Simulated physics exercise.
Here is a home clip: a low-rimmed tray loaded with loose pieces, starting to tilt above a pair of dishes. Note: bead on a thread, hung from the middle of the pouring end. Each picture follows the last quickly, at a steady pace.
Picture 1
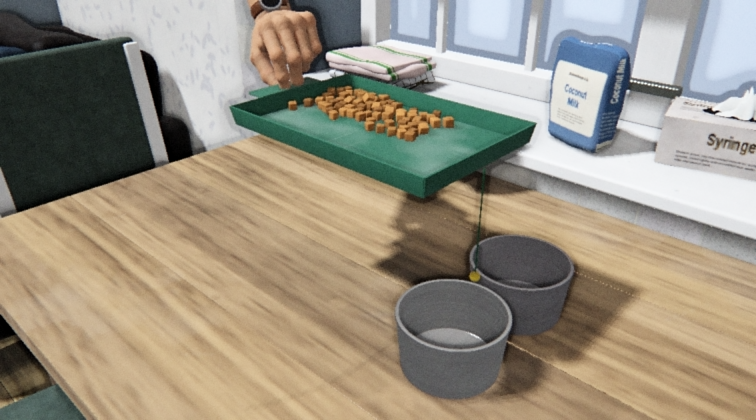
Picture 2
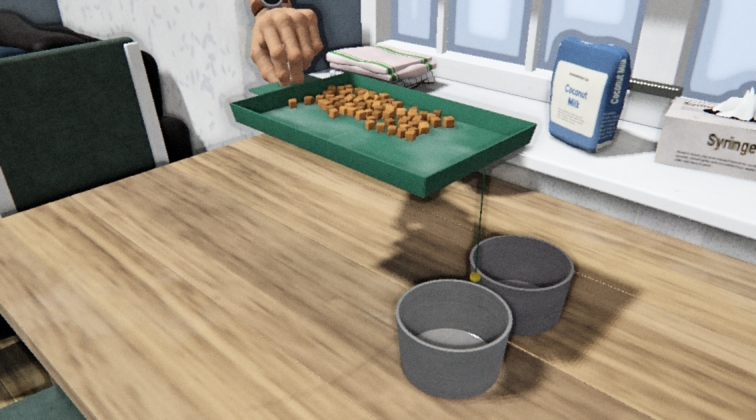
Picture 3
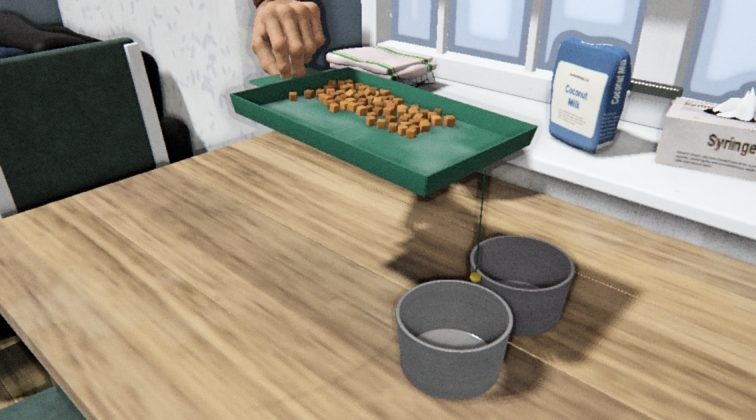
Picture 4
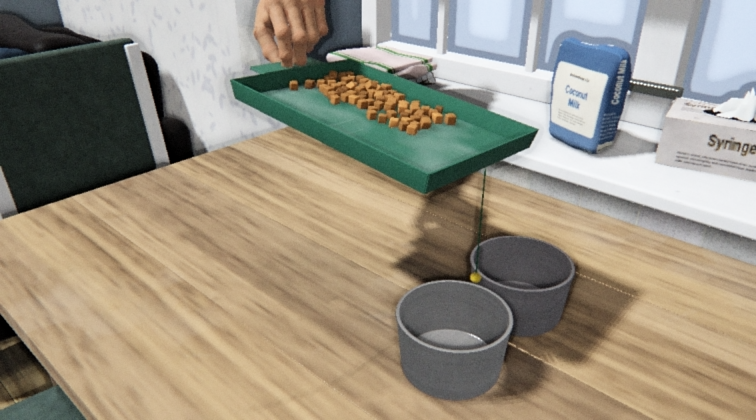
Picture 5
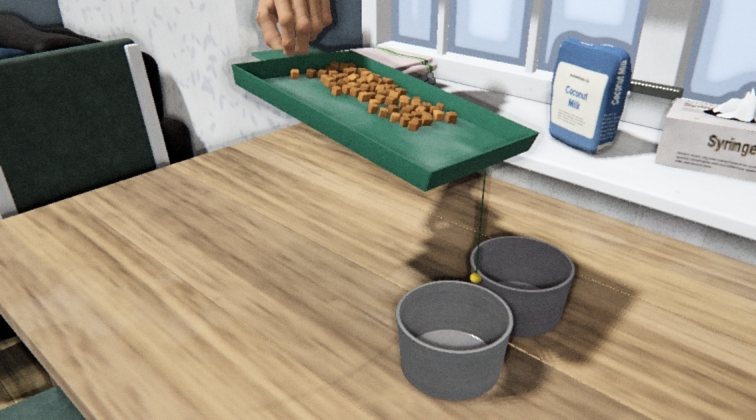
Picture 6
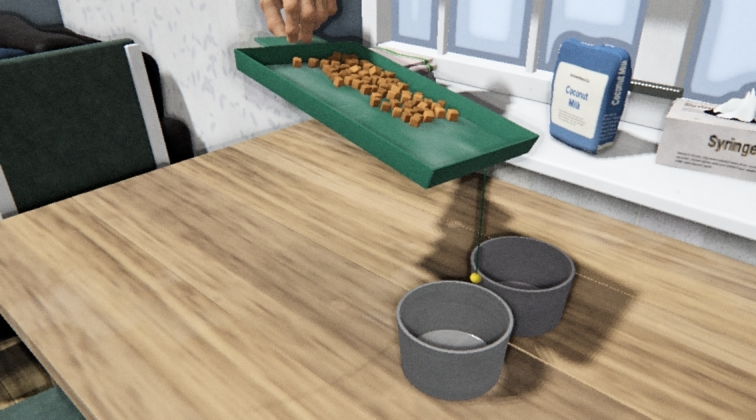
A green tray of small brown cubes tilts gradually above two gray dishes on a wooden table, its far left end rising as a hand moves beside it, while a yellow bead hangs on a thread from the lower end.
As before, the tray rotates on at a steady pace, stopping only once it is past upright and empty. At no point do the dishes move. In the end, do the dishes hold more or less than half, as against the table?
Most likely the dishes will collect the majority of it.
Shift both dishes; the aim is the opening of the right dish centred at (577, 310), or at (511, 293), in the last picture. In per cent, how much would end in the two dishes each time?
You'd get 10 in a hundred the first time and 40 in a hundred the second.
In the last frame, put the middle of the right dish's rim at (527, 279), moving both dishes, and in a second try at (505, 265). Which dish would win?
Placement one: The right-positioned dish. Placement two: The right-positioned dish.
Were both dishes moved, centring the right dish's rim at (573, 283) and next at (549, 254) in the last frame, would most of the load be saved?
Short of half and then the bulk of it.
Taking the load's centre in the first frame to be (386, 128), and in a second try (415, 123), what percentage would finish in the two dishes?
Some 70 and then some 80 per cent.
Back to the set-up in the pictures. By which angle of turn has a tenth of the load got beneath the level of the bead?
Angle: Close to 110°.
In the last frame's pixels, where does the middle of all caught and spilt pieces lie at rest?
At about (531, 305), give or take.
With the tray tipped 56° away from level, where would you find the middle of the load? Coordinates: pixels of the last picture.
Load centre: Approx. (485, 120).
Soon after the last picture, tray tipped steeply; all on the tray.
A little later, tray tipped right over; nearly all on the tray; a stray few in the right dish; a stray few outside both.
Later still, tray tipped past a quarter turn; most in the right dish; about a quarter outside both.
By the end, tray tipped past a quarter turn; none in the left dish; most in the right dish; about a quarter outside both.
